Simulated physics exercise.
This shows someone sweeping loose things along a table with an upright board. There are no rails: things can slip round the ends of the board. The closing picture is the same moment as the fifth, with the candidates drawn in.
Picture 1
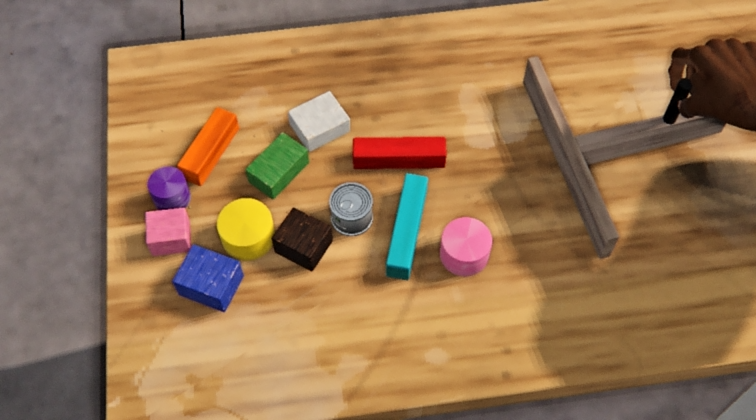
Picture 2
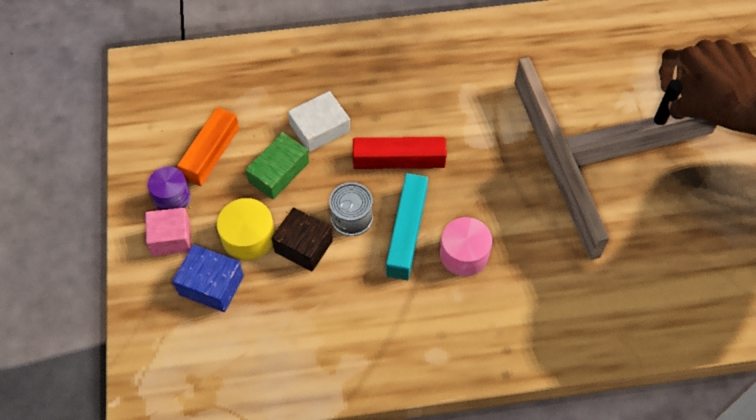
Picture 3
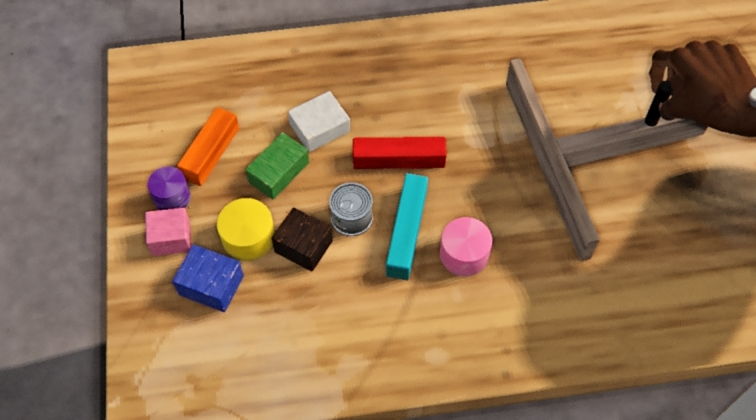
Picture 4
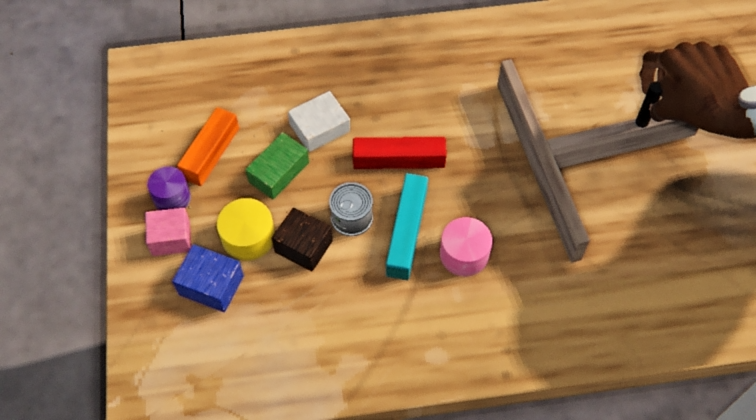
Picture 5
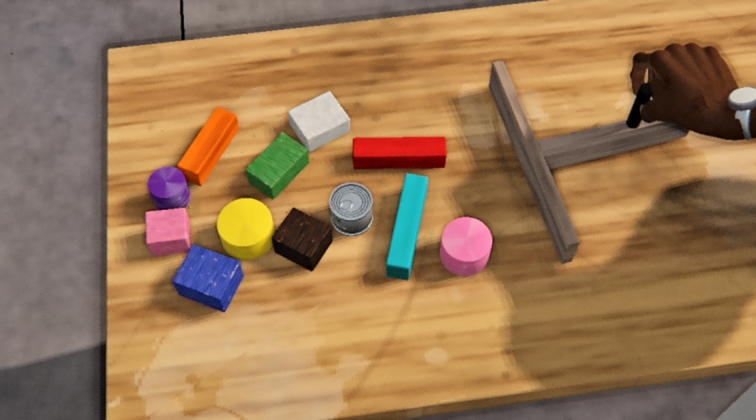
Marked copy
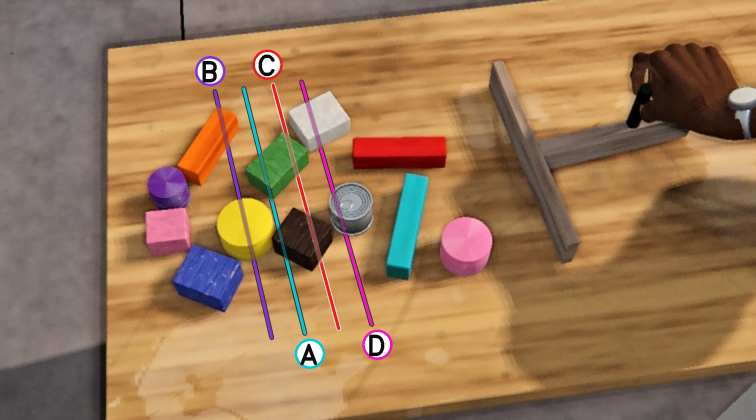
The clip opens on a wooden table with colourful blocks, sticks and cylinders scattered across its left and middle, while a hand at the right grips the handle of a grey-brown board. The hand slides the board a short way left, narrowing the gap to the objects, which all stay still.
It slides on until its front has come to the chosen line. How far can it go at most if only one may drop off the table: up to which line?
Stop at B.
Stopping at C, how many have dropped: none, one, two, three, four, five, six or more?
The count is none.
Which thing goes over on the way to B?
The pink block goes over.
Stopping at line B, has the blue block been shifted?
By then, yes.
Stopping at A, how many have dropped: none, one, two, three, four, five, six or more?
By then, none.
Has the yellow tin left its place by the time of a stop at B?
Yes.
On the marked copy, A at (272, 202); B at (241, 206); C at (303, 198); D at (334, 194).
Taking B. A third of the way, board (429, 160); pink tin (424, 255); turquoise stick (398, 227).
Two thirds of the way, board (324, 172); pink block (162, 233); yellow tin (208, 229).
When it is over, board (241, 182); pink block over the edge; purple tin (117, 202); one fallen.
As for the rest, A is within the limit but short; C is within the limit but short; D is within the limit but short.
